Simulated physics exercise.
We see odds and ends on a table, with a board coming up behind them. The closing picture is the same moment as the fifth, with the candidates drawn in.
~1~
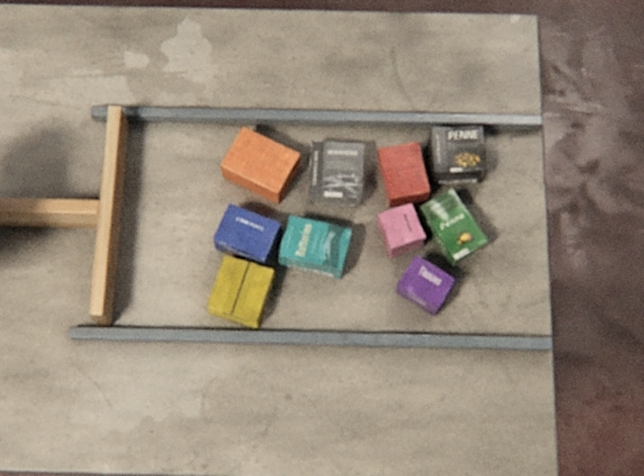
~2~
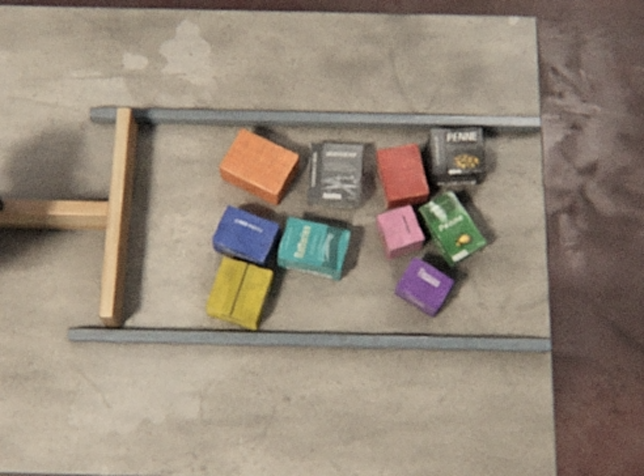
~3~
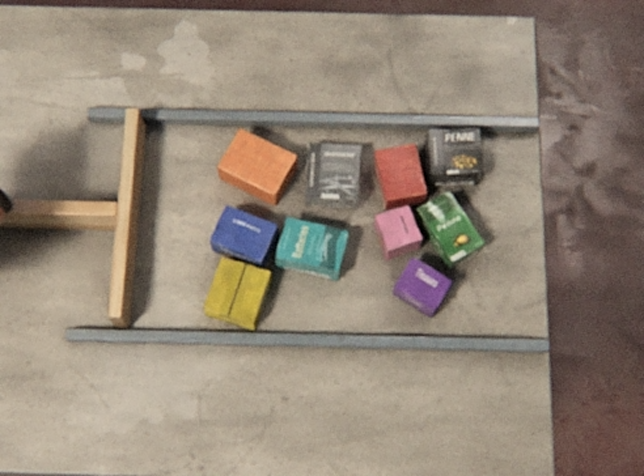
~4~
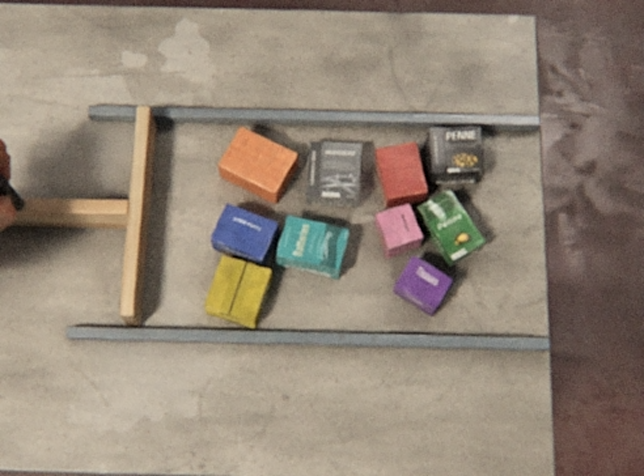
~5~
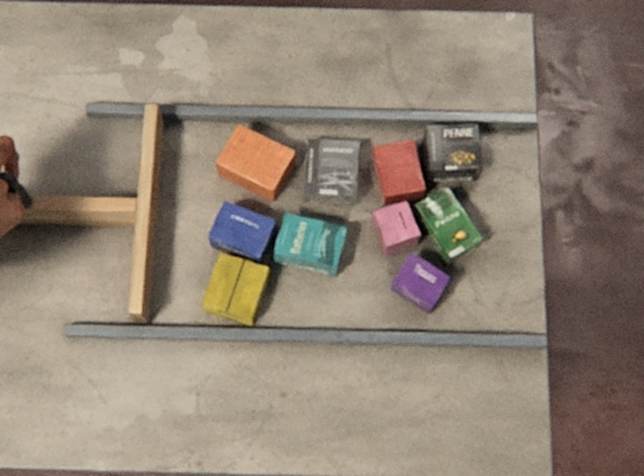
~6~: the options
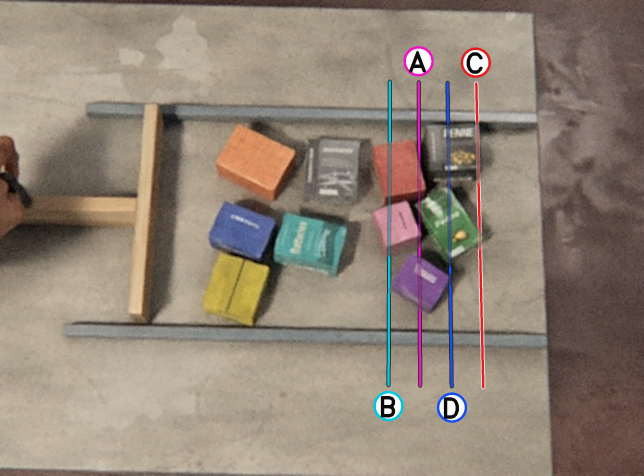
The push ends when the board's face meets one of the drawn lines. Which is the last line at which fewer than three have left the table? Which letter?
No third one falls up to B.
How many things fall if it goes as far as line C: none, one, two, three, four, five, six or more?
Six or more.
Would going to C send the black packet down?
Yes.
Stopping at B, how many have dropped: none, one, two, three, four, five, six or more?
Two.
On the marked copy, A at (419, 227); B at (389, 226); C at (480, 228); D at (450, 228).
Following B. Soon after the start, board (231, 207); yellow box (264, 288); orange block (281, 158).
Later, board (319, 209); black packet (515, 145); green packet (504, 235).
In the end, board (386, 211); black packet over the edge; green packet over the edge; two fallen.
As for the rest, A drops four; C drops seven; D drops four.
